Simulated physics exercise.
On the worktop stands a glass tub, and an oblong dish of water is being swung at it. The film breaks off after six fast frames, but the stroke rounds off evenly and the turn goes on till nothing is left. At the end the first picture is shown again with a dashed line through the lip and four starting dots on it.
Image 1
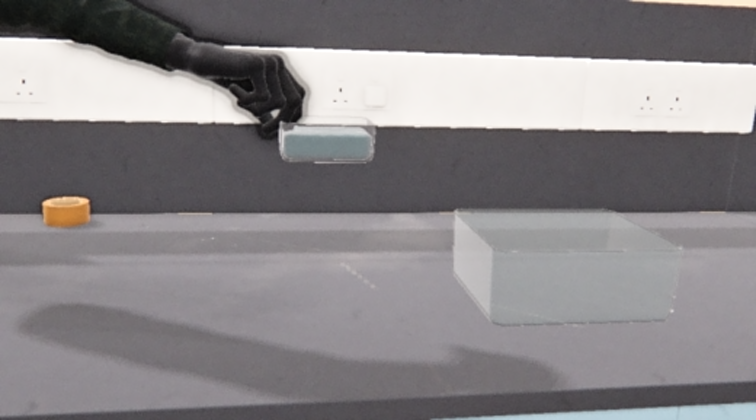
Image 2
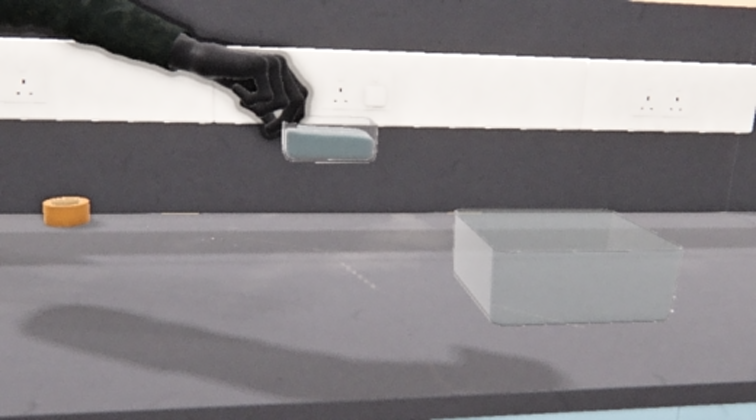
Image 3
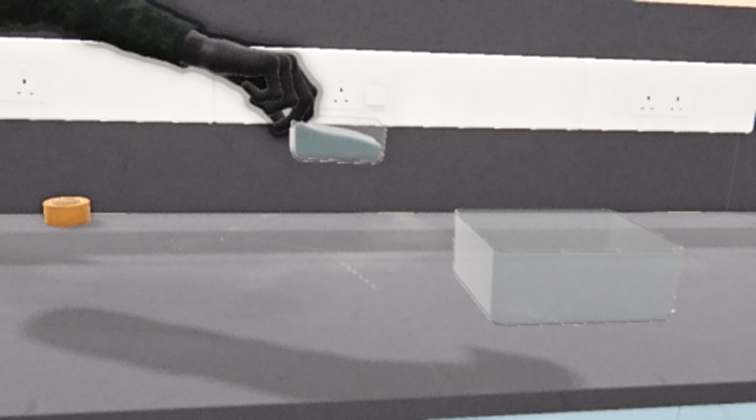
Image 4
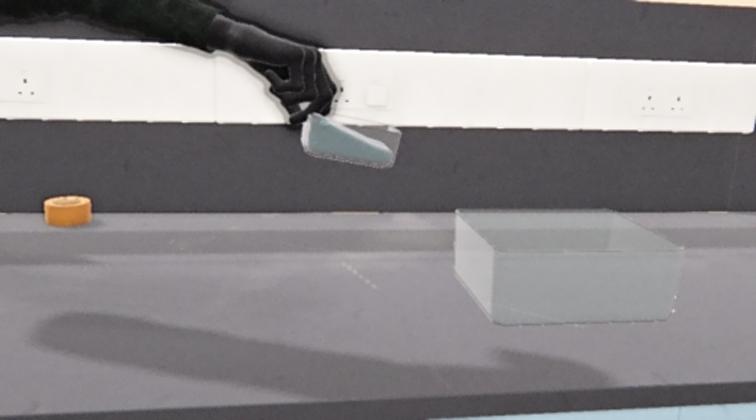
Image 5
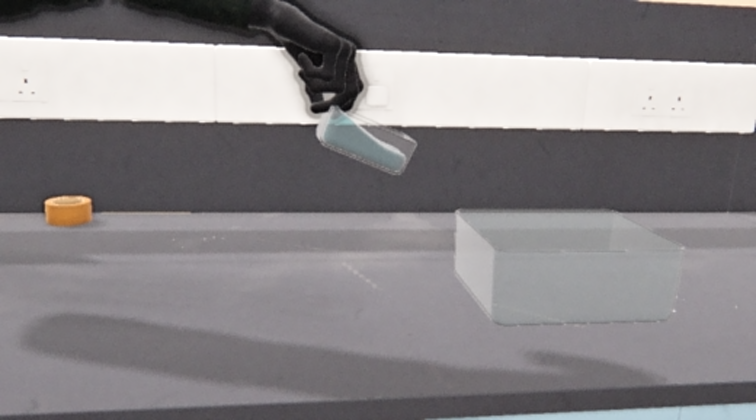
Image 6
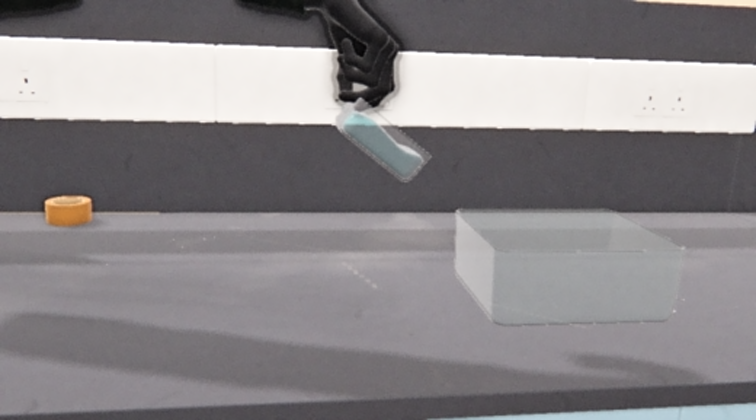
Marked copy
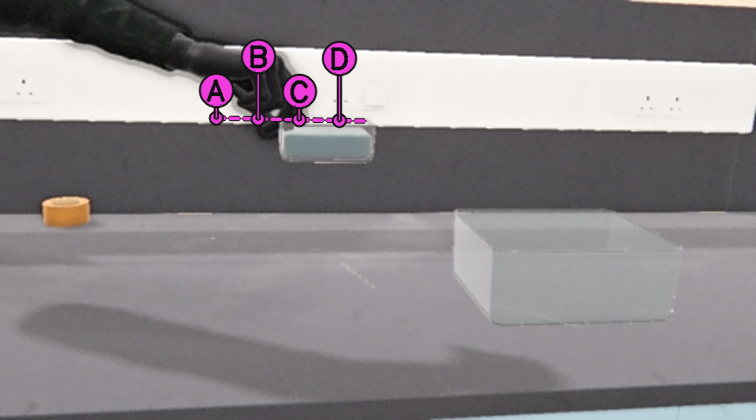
A black-gloved hand moves a small clear dish of water right and tilts it steeply.
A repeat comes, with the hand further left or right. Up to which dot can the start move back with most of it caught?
Choose D.
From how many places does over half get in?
One of them.
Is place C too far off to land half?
Yes, it does.
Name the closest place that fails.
C it is.
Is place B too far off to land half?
Yes, that goes wrong.
On the marked copy, A at (216, 118); B at (258, 118); C at (299, 119); D at (339, 120).
If A is chosen, about 0 % lands in the tub, 100 % falls short.
If B is chosen, about 0 % lands in the tub, 96 % falls short and 4 % goes beside or beyond.
If C is chosen, about 11 % lands in the tub, 85 % falls short and 4 % goes beside or beyond.
If D is chosen, about 76 % lands in the tub, 14 % falls short and 10 % goes beside or beyond.
